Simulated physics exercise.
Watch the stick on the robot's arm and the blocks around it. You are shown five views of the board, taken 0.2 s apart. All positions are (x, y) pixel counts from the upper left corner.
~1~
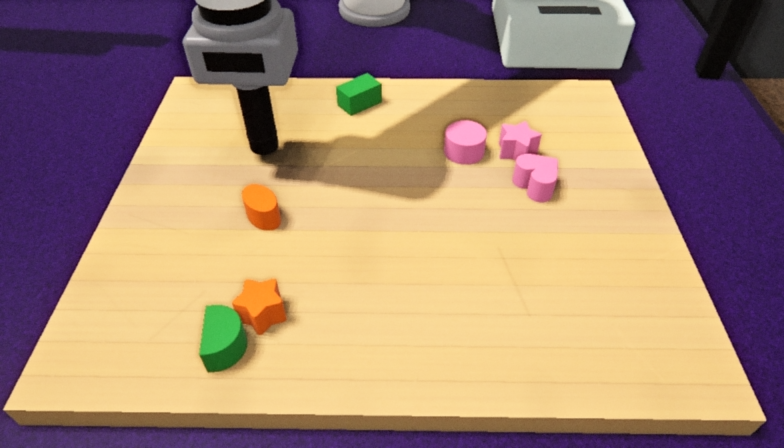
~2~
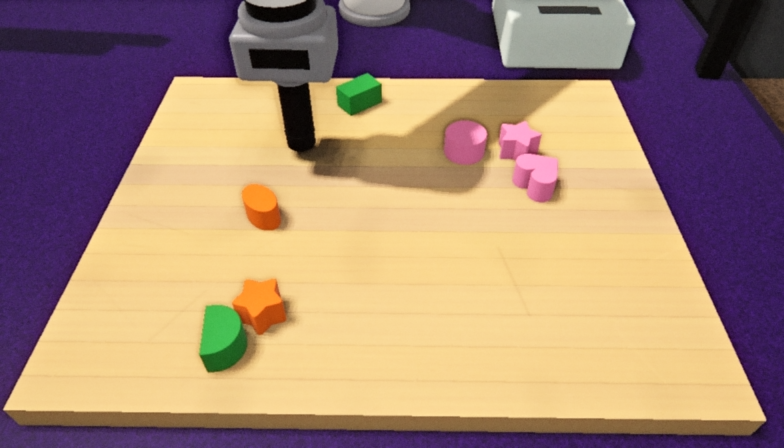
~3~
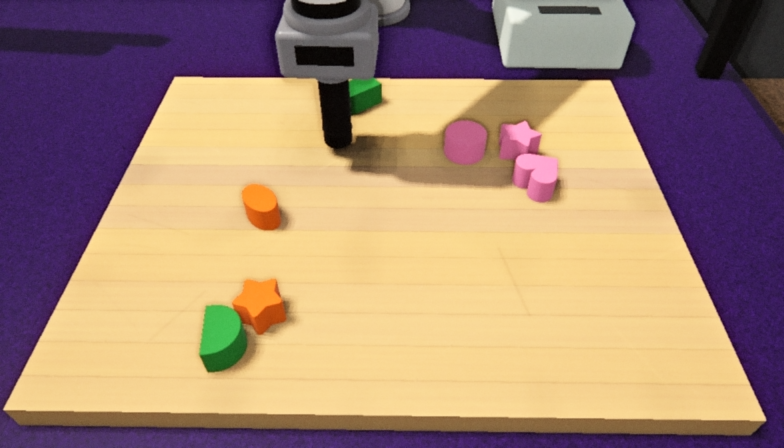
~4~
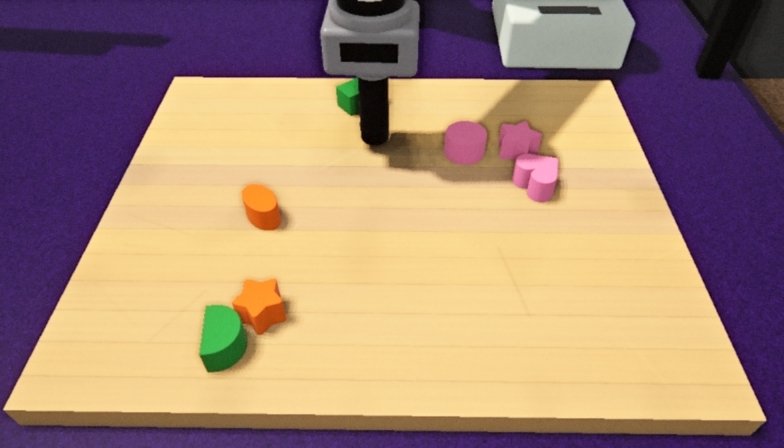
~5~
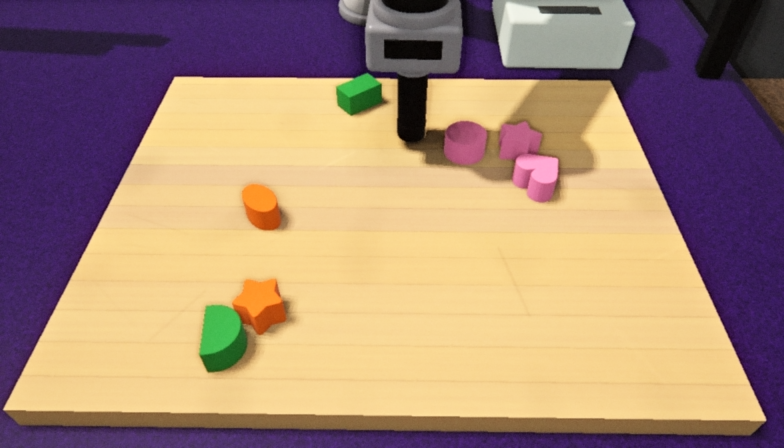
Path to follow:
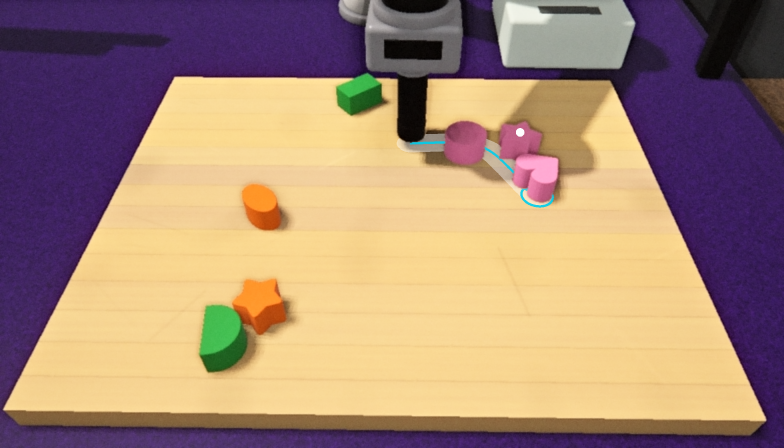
A grey robot arm with a black stick glides steadily rightward across the far part of a pale wooden board on a purple surface, seen from above at an angle by a still camera. Pink circle, star and heart blocks sit at upper right, a green block at the back, and orange oval, orange star and green half-circle blocks at left. The stick passes in front of the green block and nears the pink circle, its shadow sliding over the pink blocks, while every block stays put.
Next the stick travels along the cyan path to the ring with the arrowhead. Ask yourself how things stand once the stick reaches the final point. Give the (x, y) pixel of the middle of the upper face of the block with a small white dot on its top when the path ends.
Most likely (541, 136).
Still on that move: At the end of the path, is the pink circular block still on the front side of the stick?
Yes.
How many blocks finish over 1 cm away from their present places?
I think three or more will be displaced.
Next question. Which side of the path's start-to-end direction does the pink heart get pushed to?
The shift is rightward.
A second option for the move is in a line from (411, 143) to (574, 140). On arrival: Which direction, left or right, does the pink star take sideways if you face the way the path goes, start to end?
Pushed right.
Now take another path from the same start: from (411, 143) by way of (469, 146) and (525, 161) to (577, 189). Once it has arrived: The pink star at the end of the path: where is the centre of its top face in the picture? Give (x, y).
Expect it around (570, 139).
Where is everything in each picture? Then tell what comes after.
In the first picture, stick tip (265, 147); block tops, pink circular block (466, 132); pink star (520, 132); pink heart (540, 166).
In the second picture, stick (302, 144); blocks unchanged.
In the third picture, stick (339, 141); blocks unchanged.
In the fourth picture, stick (375, 138); blocks unchanged.
In the fifth picture, stick (411, 135); pink circular block (466, 132); pink star (520, 132); pink heart (540, 166).
Path on the board, from (411, 143) over (462, 143) and (504, 163) to (537, 196); the dot is on the pink star.
The first path, step by step. One third of the way, stick (464, 134); pink circular block (493, 138); pink star (527, 134), turned 20° anticlockwise.
Two thirds of the way, stick (506, 154); pink circular block (528, 165); pink star (541, 136), turned 45° anticlockwise; pink heart (566, 185), turned 30° anticlockwise.
At the end, stick (539, 187); pink circular block (552, 203); pink star (541, 136), turned 45° anticlockwise; pink heart (596, 209), turned 100° anticlockwise.
